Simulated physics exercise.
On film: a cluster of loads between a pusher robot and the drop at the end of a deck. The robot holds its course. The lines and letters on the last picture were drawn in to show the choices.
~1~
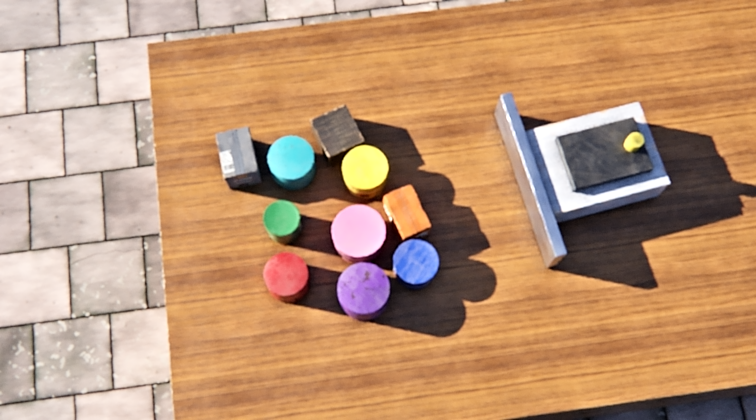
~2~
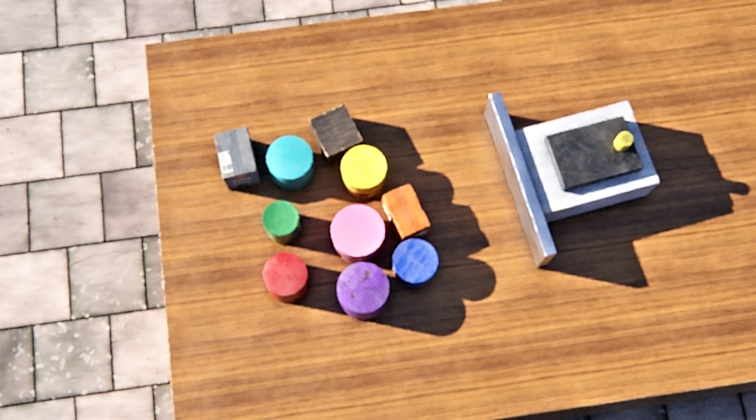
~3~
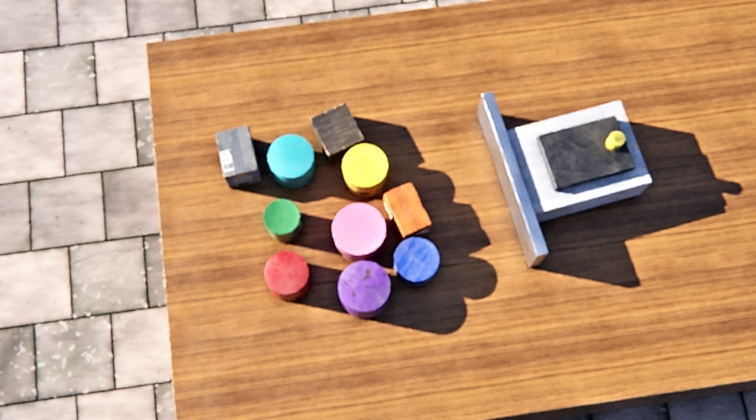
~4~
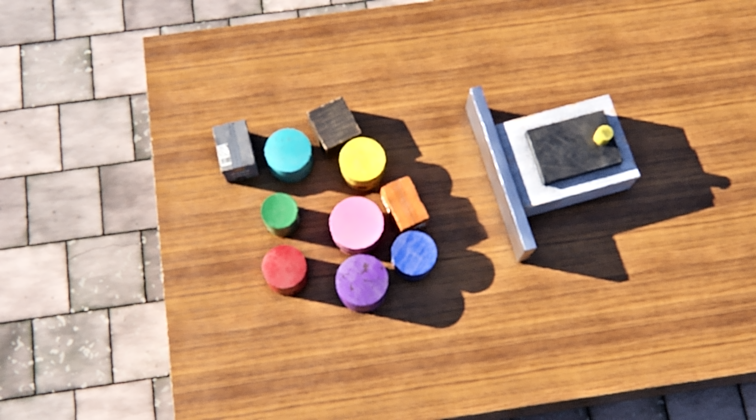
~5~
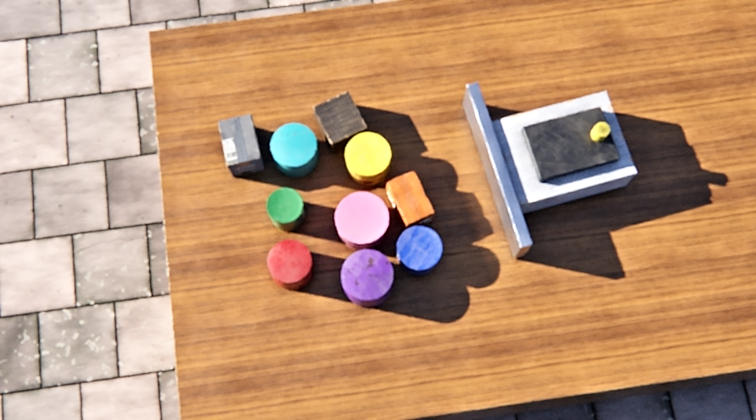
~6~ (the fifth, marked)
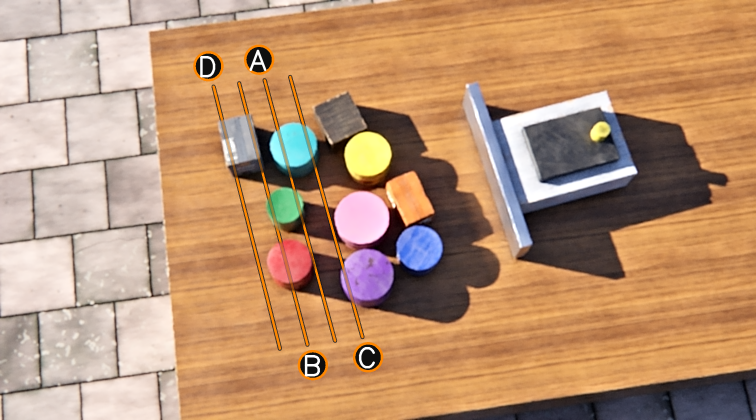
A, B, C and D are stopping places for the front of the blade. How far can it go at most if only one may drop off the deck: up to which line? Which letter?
D.
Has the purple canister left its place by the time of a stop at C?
Yes.
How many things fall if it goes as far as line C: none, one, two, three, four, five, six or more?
The count is none.
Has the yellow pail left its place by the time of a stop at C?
Yes.
On the marked copy, A at (298, 205); B at (272, 209); C at (325, 202); D at (245, 212).
Taking D. A third of the way, robot (473, 157); purple canister (359, 283); blue pail (397, 255).
Two thirds of the way, robot (382, 169); grey parcel (205, 143); turquoise canister (238, 165).
When it is over, robot (312, 179); grey parcel (158, 138); turquoise canister (170, 174); none fallen.
As for the rest, A is within the limit but short; B is within the limit but short; C is within the limit but short.
